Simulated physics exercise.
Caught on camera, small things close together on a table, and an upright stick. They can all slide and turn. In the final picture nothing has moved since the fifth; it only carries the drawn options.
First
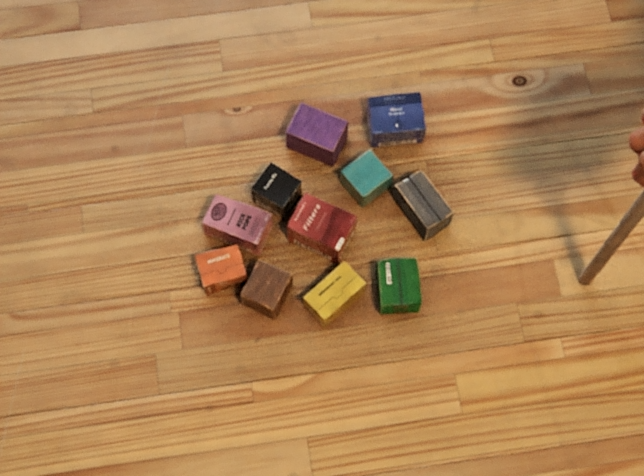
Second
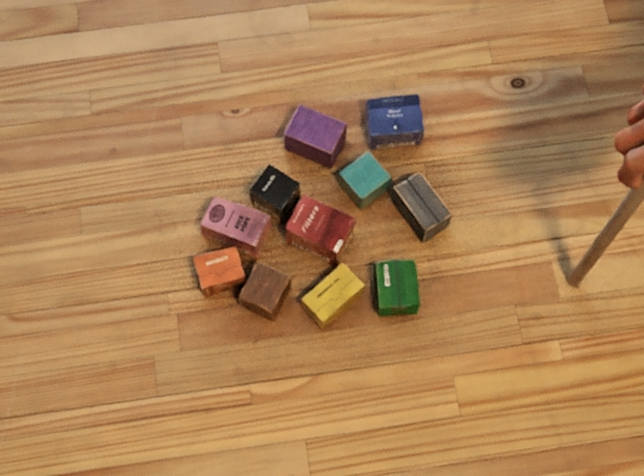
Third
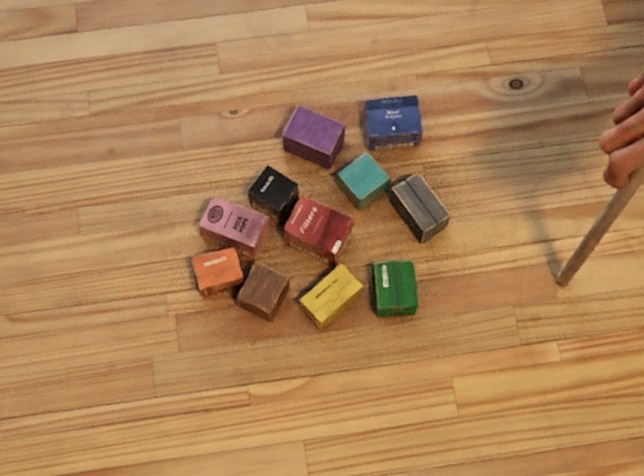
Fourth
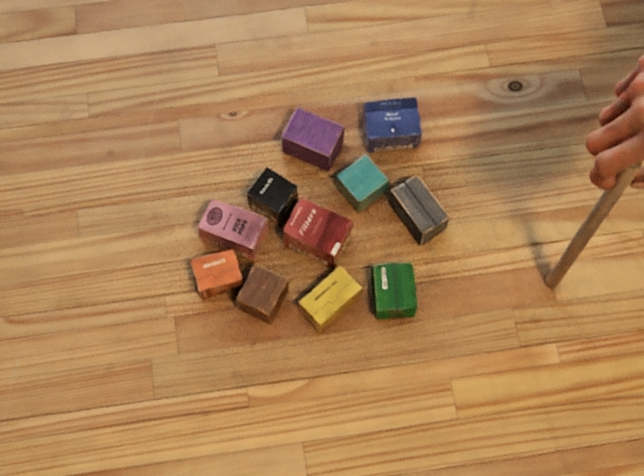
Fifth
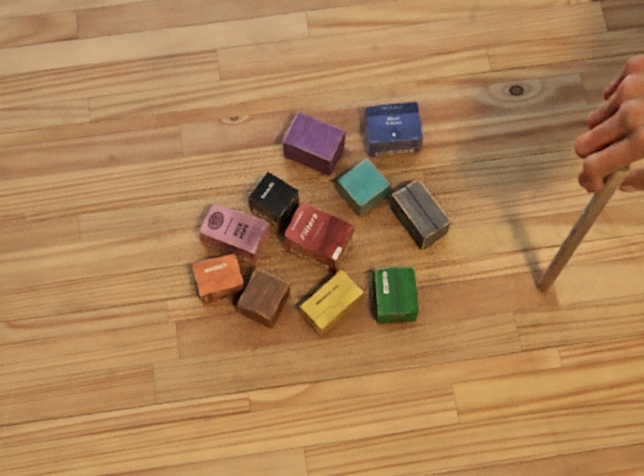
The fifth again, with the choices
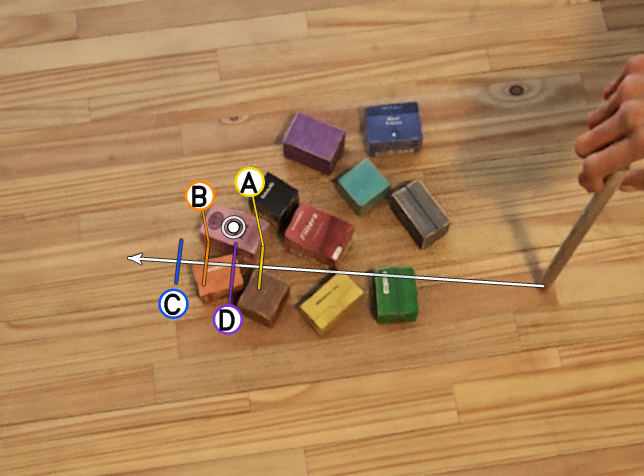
On a wooden tabletop, a hand holding an upright stick moves slowly left toward a cluster of small coloured boxes, which stay still.
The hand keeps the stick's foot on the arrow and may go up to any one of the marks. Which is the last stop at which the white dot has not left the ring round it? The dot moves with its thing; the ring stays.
A is the last safe stop.
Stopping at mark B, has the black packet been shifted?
Yes.
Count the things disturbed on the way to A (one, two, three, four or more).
Four or more.
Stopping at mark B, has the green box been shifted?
By then, yes.
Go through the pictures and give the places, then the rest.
Blue box (396, 120); grey box (423, 205); purple block (317, 134), in the first picture.
Purple block (316, 136); black packet (275, 192), in the second picture.
Red box (319, 231); turquoise block (363, 182), in the third picture.
Green box (394, 291); yellow packet (330, 300), in the fourth picture.
Pink packet (234, 234); brown block (264, 299); orange box (219, 279), in the fifth picture.
On the copy, A at (261, 267); B at (206, 263); C at (179, 261); D at (234, 265); the arrow from (544, 286) to (129, 258); the white dot at (233, 228).
On A. First, foot of the stick (443, 280).
Then, foot of the stick (341, 273); green box (374, 302); yellow packet (314, 316).
Finally, foot of the stick (261, 267); red box (292, 227); green box (374, 302); the dot is still in its ring.
By contrast, B shifts the dotted thing to (211, 221); C shifts the dotted thing to (210, 220); D shifts the dotted thing to (221, 224).
